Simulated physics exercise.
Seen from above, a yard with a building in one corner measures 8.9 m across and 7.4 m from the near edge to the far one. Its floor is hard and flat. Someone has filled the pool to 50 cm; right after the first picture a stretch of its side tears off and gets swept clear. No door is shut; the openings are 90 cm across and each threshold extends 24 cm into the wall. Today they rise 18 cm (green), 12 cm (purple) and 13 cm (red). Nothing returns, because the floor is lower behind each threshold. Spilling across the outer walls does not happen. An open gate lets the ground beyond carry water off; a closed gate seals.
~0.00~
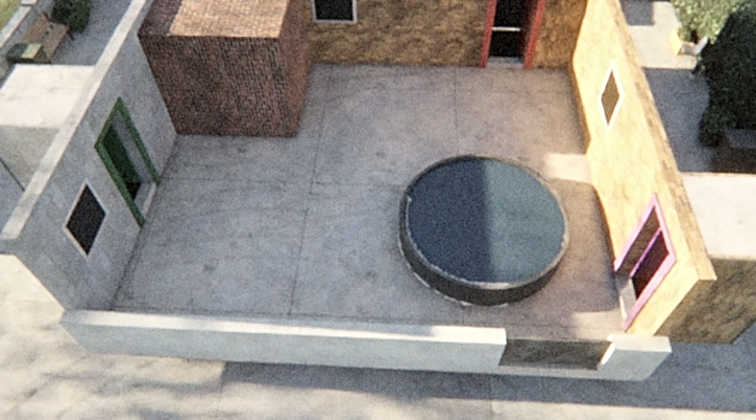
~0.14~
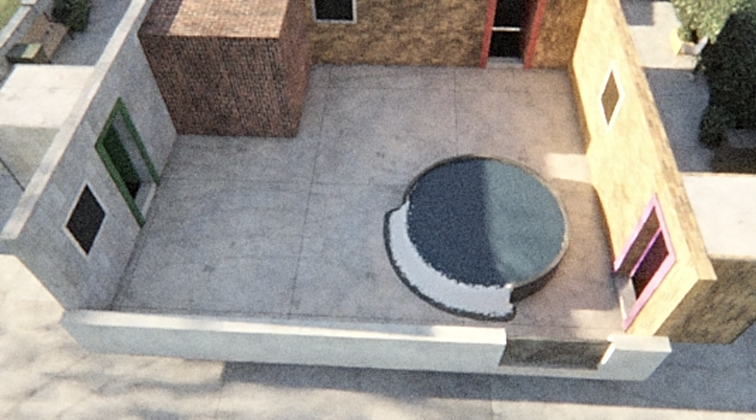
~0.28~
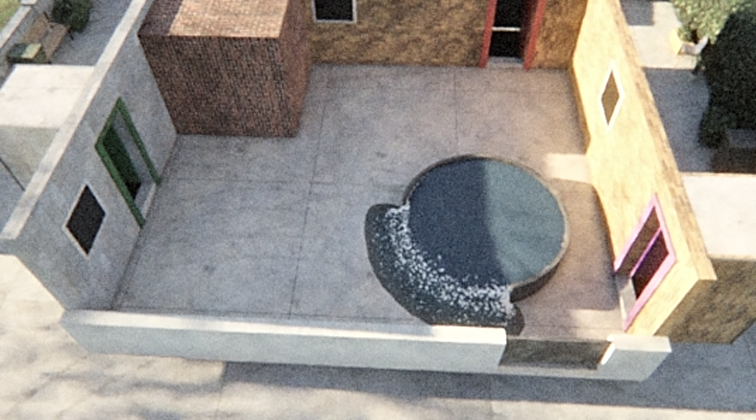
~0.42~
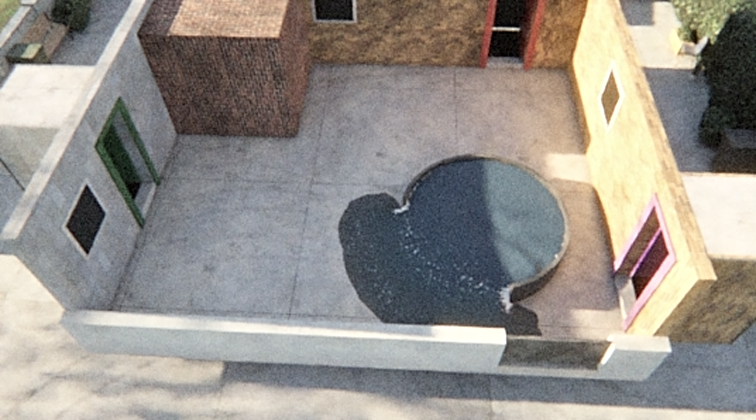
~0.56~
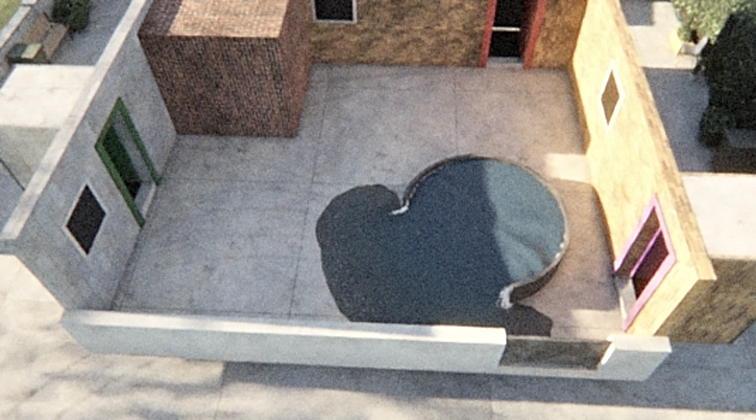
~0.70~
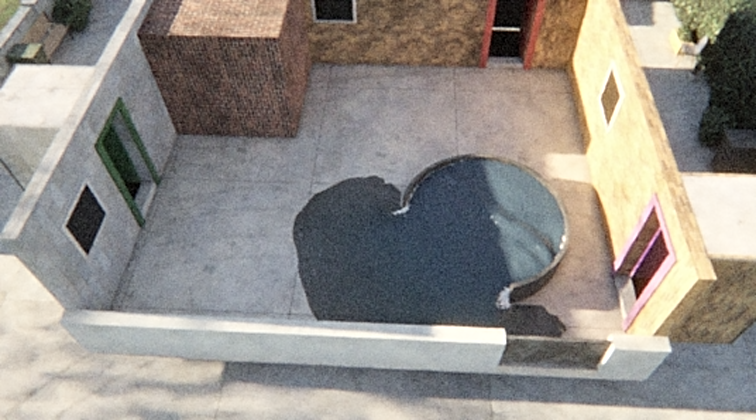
In a walled yard, a round pool's side breaks open and water spreads left.
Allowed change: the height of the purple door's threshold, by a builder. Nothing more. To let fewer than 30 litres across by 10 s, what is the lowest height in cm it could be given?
The lowest such height is close to 7 cm.
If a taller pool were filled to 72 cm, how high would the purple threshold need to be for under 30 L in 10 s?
The step needs to be some 11.5 cm.
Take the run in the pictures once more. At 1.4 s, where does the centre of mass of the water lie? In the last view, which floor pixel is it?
Centre estimate: (449, 254) px, approximately.
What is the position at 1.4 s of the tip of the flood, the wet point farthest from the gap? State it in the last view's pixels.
Roughly at (218, 218) in the last view.
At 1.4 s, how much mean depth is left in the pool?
It averages roughly 32 centimetres.
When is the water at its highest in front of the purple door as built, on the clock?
It peaks around 4.0 s.
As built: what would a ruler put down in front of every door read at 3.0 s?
Door by door in cm - green 10, purple 11, red 0.
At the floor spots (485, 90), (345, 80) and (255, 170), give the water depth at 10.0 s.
About 4, 0 and 10 cm respectively.
After 1.4 s water covers 30 % of the floor, deepest (31 cm) near (451, 340); it has not reached the purple door.
After 3.0 s water covers 45 % of the floor, deepest (40 cm) near (112, 334); 11 cm at the purple door, 0 litres in over its 12 cm threshold.
After 10.0 s water covers 90 % of the floor, deepest (11 cm) near (581, 144); 5 cm at the purple door, 0 litres in over its 12 cm threshold.
At the purple door as built, the water arrived by 1.9 s and peaked near 11 cm at 4.0 s.
With a threshold of 6.5 cm, 39 litres would have come in within the 10 s; with 8 cm, 19 litres. So under 30 litres takes about 7 cm.
